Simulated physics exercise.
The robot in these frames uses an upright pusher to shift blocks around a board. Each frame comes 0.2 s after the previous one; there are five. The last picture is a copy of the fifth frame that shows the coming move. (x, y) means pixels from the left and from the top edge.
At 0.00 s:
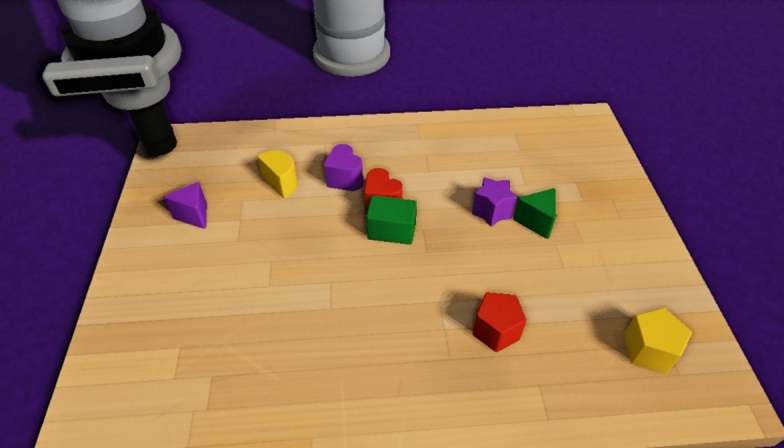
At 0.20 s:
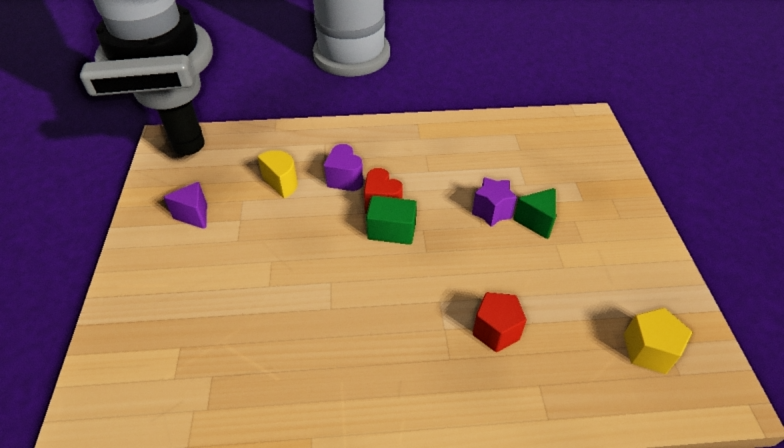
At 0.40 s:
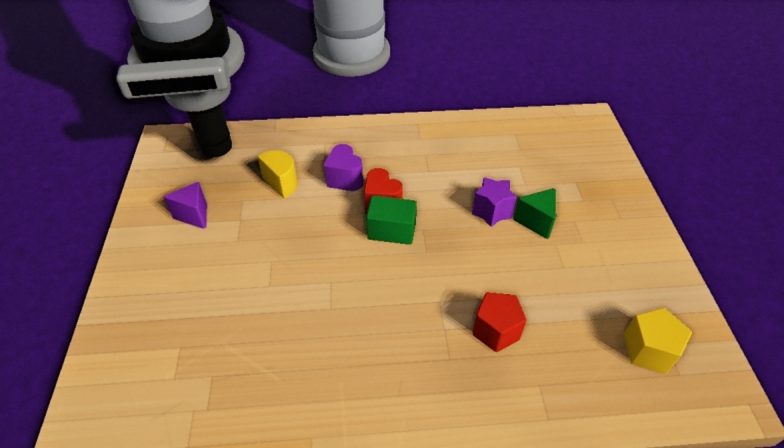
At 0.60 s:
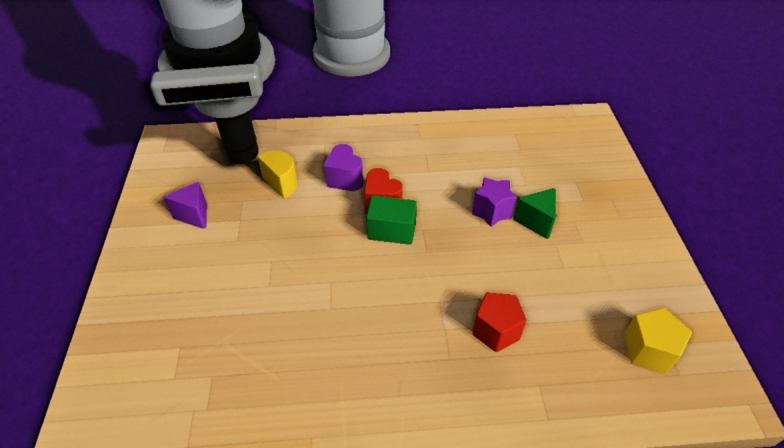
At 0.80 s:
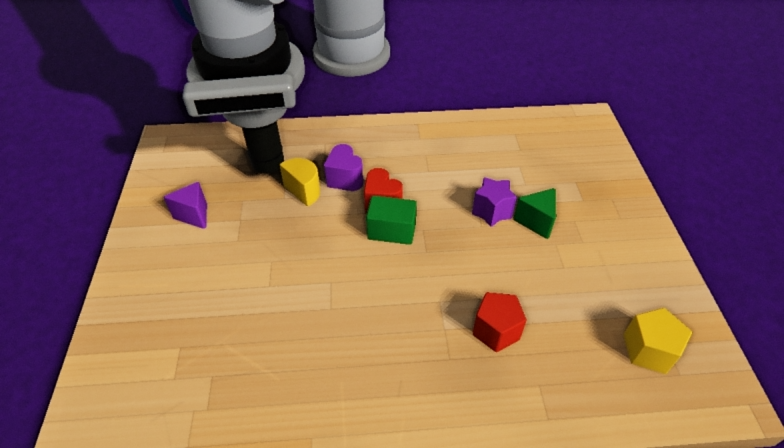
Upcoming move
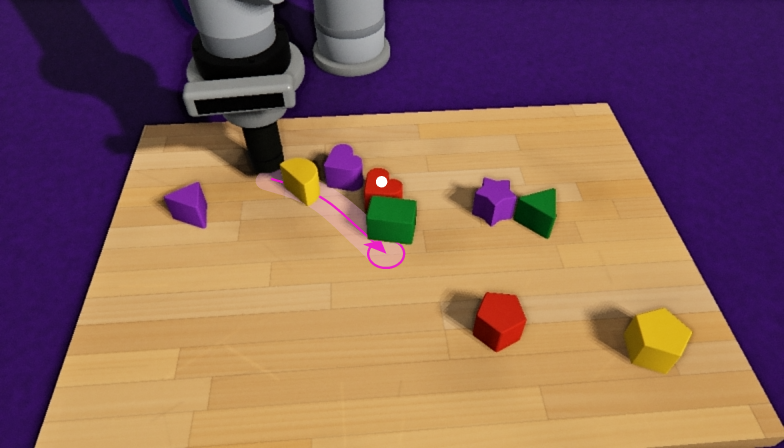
A robot arm moves right along the board's far edge and nudges the yellow block rightward.
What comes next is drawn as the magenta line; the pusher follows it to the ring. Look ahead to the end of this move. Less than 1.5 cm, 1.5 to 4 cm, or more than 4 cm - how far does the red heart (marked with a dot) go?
It goes 1.5 to 4 cm.
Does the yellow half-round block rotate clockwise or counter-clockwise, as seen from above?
The block turns counter-clockwise.
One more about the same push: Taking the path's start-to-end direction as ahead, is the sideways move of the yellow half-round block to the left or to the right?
It moves off to the left.
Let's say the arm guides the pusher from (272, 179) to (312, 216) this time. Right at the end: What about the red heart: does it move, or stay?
Answer: Unmoved.
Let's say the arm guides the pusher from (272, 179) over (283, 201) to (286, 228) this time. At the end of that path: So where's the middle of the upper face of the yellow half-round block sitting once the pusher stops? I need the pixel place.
Roughly at (319, 179).
The line goes from (272, 179) through (334, 207) to (386, 254); the dot is on the red heart.
The first path, step by step. One third of the way, pusher at (314, 179); yellow half-round block at (347, 186); purple heart at (351, 157), turned 25° anticlockwise.
Two thirds of the way, pusher at (350, 206); yellow half-round block at (390, 206), turned 25° anticlockwise; purple heart at (351, 157), turned 25° anticlockwise; red heart at (401, 182), turned 60° anticlockwise; green oblong at (432, 223), turned 20° clockwise.
At the end, pusher at (386, 238); yellow half-round block at (421, 219), turned 90° anticlockwise; purple heart at (351, 157), turned 25° anticlockwise; red heart at (401, 182), turned 60° anticlockwise; green oblong at (463, 227), turned 30° clockwise.
